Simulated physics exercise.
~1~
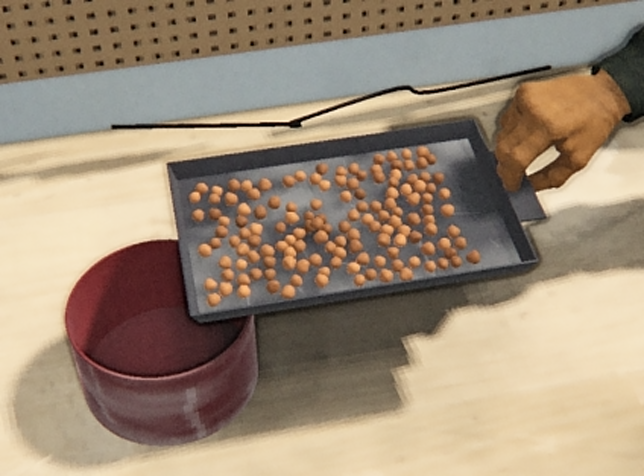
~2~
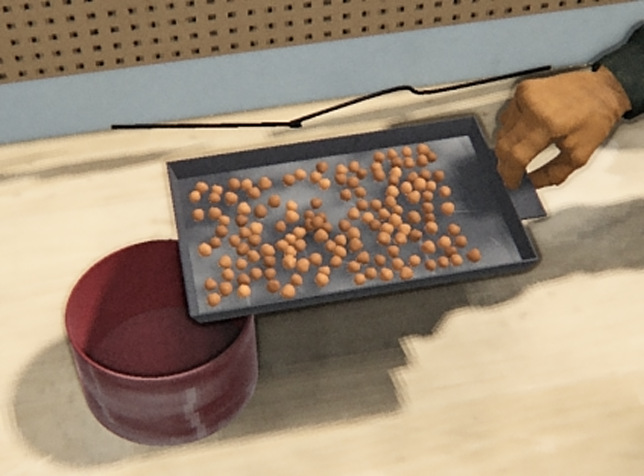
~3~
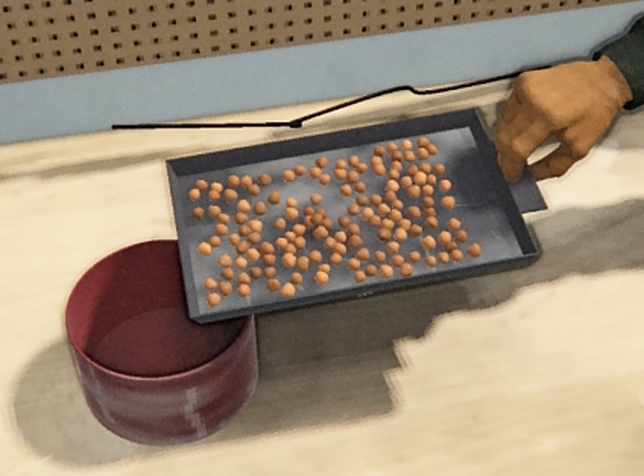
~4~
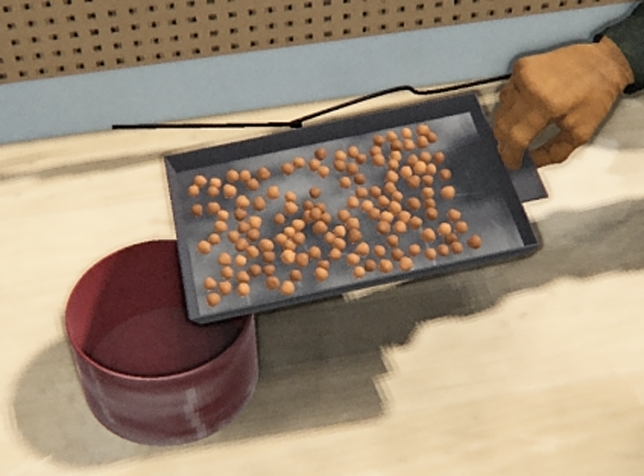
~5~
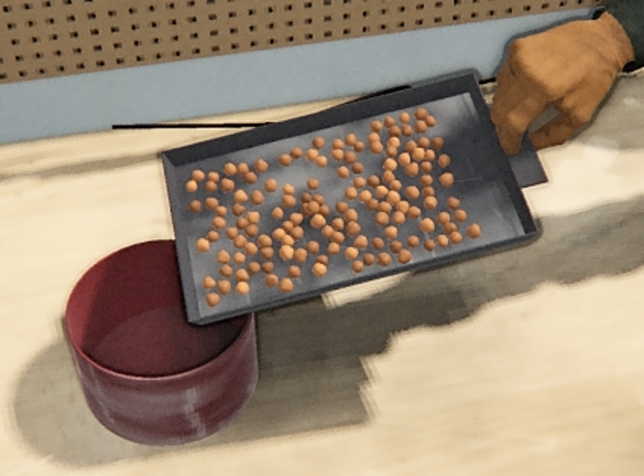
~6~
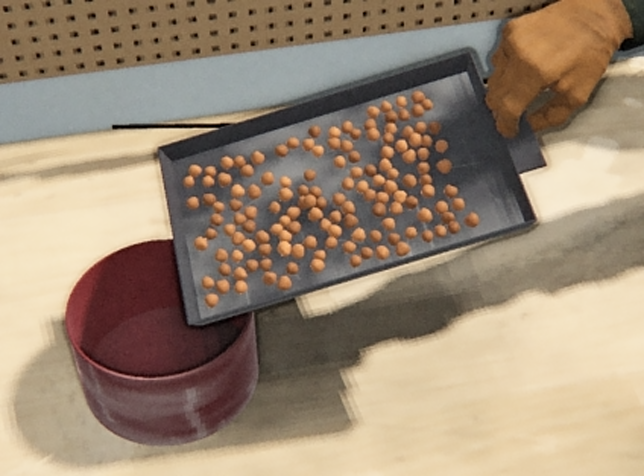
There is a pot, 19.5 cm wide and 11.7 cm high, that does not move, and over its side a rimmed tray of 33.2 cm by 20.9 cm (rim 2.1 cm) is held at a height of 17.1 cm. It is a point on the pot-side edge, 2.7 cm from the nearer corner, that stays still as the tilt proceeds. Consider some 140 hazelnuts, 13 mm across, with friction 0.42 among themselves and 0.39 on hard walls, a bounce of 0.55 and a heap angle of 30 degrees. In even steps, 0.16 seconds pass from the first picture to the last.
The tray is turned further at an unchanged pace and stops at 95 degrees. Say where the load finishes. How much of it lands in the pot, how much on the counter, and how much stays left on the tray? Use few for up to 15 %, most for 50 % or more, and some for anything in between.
Share by place: Pot some, counter most, tray few.
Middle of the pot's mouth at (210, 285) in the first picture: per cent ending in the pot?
About 0 per cent.
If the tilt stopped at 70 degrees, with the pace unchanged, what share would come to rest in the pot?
I'd expect some 25 per cent in the pot.
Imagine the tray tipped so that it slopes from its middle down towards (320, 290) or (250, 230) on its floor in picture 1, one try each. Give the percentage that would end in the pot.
Roughly 10 per cent on the first try and 75 per cent on the second.
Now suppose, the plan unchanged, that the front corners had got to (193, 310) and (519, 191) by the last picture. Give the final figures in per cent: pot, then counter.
The pot gets 85 and the counter 15.
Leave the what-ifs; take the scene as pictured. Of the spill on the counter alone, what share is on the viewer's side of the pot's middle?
Share: Some 100 %.
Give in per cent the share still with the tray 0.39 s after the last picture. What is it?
Estimate: Near 85 in a hundred.
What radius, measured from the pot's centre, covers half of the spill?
I'd say around 28 centimetres.
Then, 0.24 s after the last picture, tilt 57 degrees; the tray holds 100 %, the pot 0 %.
Then, 0.39 s after the last picture, tilt 82 degrees; the tray holds 85 %, the pot 0 %.
Then, 0.68 s after the last picture, tilt 95 degrees; the tray holds 0 %, the pot 30 %.
In the end, pot 30 %, counter 70 %, tray 0 %.
